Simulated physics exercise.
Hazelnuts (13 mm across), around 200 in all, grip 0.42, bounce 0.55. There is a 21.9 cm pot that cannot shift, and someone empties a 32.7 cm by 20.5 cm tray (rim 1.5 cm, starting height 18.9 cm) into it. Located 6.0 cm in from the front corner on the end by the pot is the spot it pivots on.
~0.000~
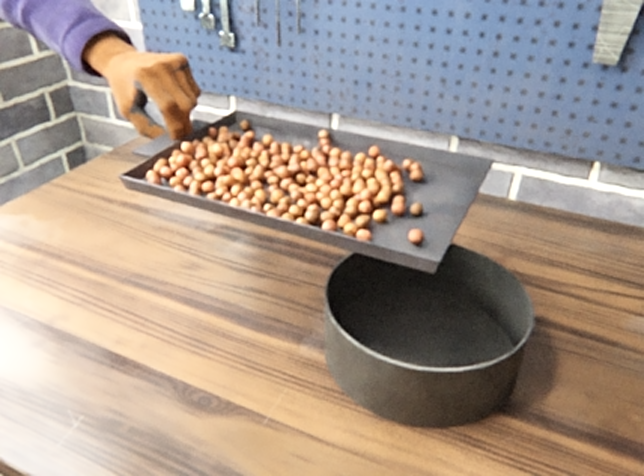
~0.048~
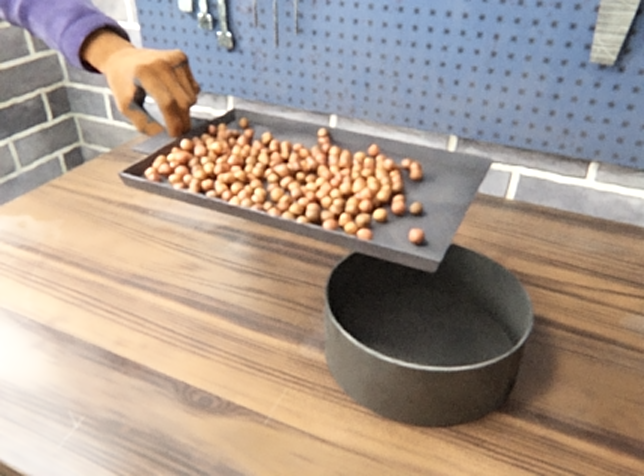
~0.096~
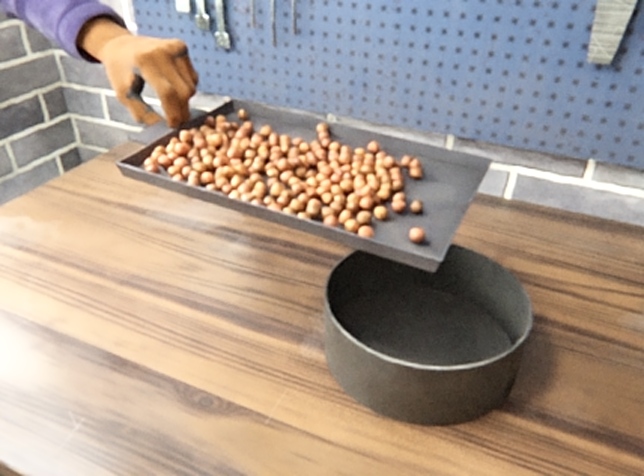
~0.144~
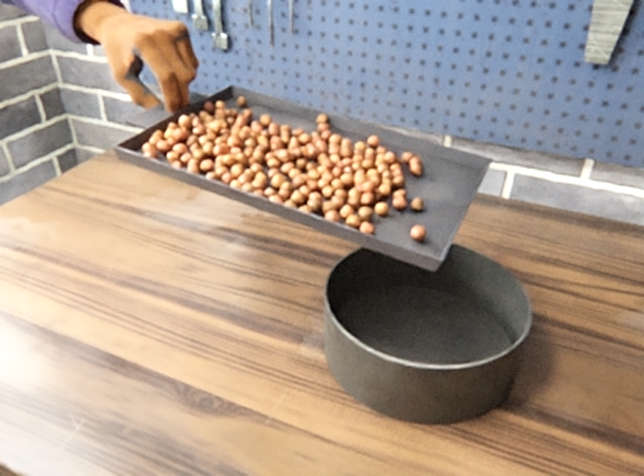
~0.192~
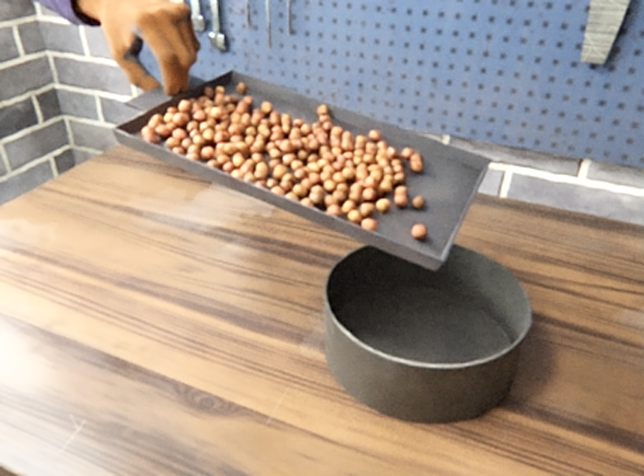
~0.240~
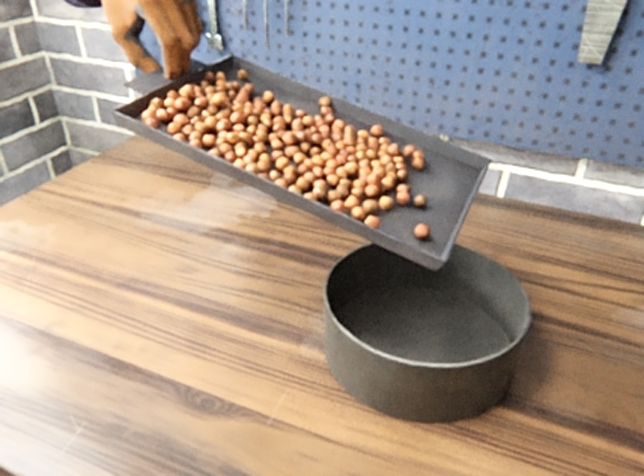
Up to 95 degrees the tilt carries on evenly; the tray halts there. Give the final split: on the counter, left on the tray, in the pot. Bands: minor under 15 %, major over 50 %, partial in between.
Counter: Partial, left on the tray: Minor, pot: Major.
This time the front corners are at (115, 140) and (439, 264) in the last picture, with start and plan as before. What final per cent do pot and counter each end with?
You'd end with pot at 20 and counter at 80.
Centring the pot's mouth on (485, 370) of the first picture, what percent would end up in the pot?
The share would be some 60 per cent.
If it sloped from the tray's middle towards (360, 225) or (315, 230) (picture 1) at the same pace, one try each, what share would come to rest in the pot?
Around 25 % for the first direction, around 25 % for the second.
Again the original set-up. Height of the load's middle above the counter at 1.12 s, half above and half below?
Height: Around 18 cm.
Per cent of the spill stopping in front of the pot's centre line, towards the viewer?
Near 50 in a hundred.
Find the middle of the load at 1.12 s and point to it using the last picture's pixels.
Roughly pixel (484, 220).
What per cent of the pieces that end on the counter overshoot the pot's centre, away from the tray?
That works out to about 100 percent.
After 0.77 s, tilt 52 degrees; the tray holds 95 %, the pot 0 %.
After 1.12 s, tilt 78 degrees; the tray holds 50 %, the pot 20 %.
Then, at 1.56 s, tilt 95 degrees; the tray holds 0 %, the pot 55 %.
In the end, at 2.5 s, counter 40 %, tray 0 %, pot 60 %.
